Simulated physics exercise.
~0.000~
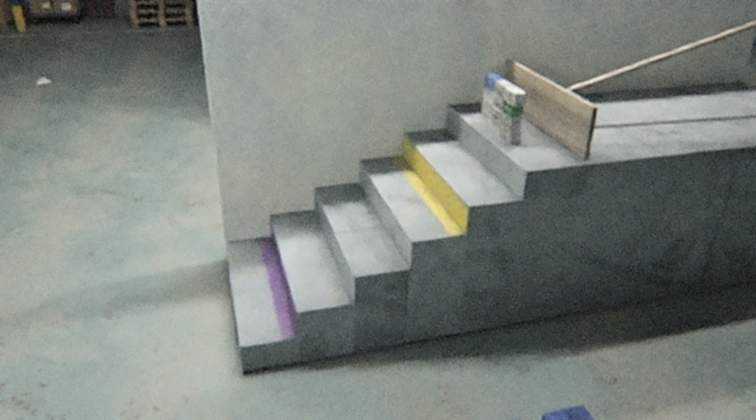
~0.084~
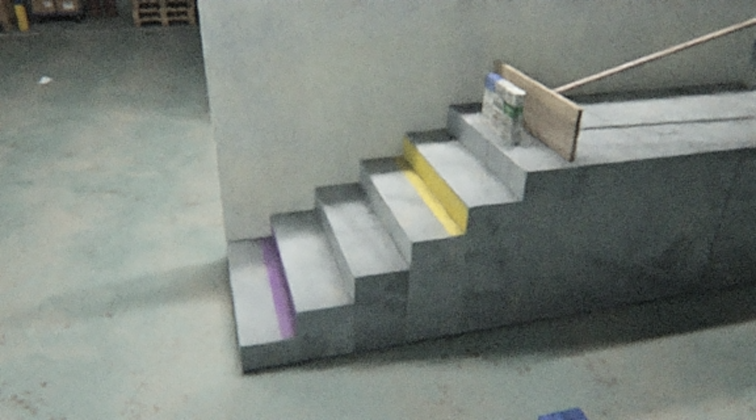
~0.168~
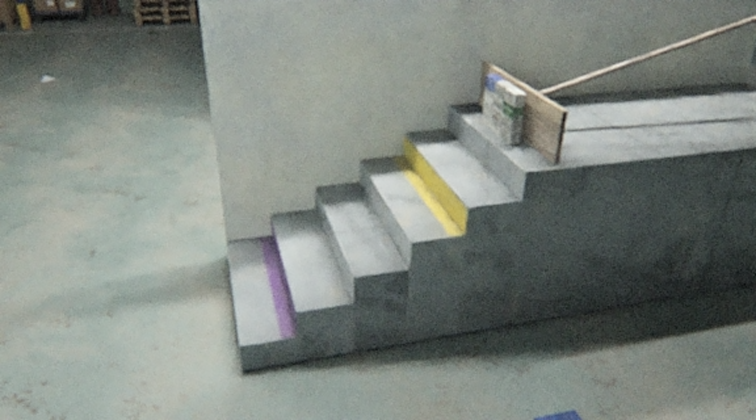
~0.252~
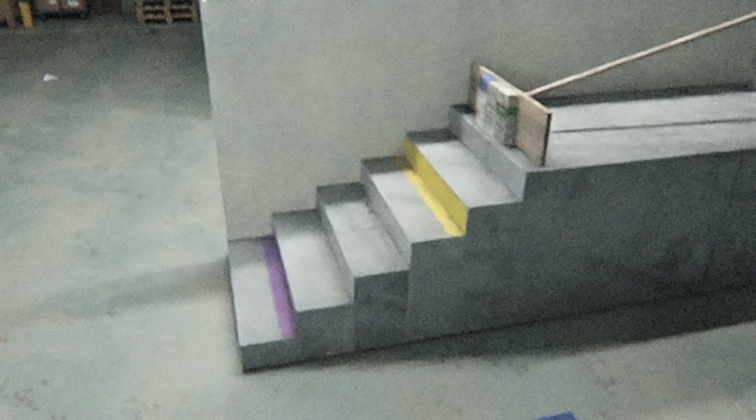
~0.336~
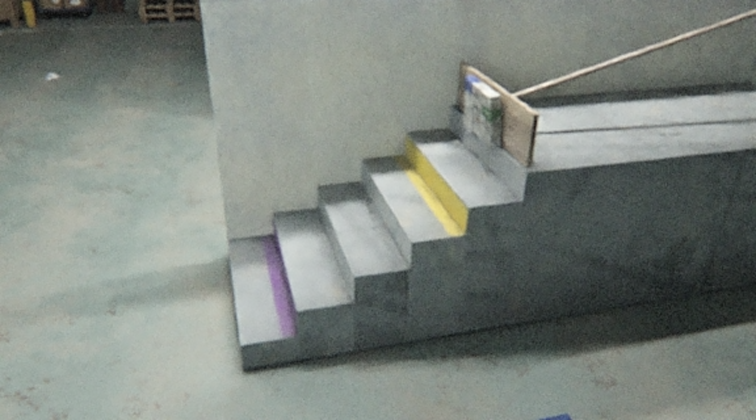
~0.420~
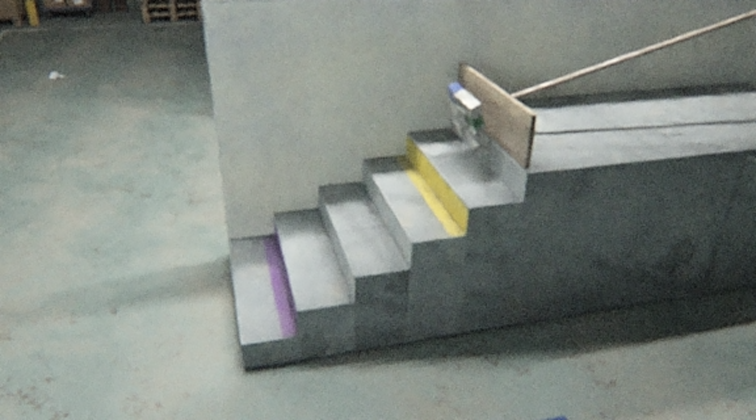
A wooden board on a long pole pushed a small stack of packets leftward along the landing above some grey steps, until the packets tilted and began dropping over the top edge.
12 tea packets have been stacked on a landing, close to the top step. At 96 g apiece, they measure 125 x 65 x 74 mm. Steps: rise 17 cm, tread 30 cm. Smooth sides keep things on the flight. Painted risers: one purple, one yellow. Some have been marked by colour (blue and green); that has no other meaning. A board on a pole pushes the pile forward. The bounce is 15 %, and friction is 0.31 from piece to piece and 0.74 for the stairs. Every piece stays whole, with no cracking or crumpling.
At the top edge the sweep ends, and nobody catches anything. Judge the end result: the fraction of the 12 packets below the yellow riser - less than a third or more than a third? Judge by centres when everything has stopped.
My judgement: More than a third.
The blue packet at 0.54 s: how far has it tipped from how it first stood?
Tilt from start: Approx. 40 degrees.
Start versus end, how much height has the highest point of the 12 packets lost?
By about 40 cm, start to end.
By 0.54 s, 3 of the 12 packets below the yellow riser; green packet tilted 45°, 19 cm lower; blue packet tilted 40°, 21 cm lower.
By 0.90 s, 6 of the 12 packets below the yellow riser; green packet on its side; blue packet on its side.
When it is over (1.7 s), 6 of the 12 packets below the yellow riser; blue packet on its side; green packet on its side. That is 50 per cent. In pixels of the last frame, middles, blue packet near (134, 294), green packet near (403, 199).
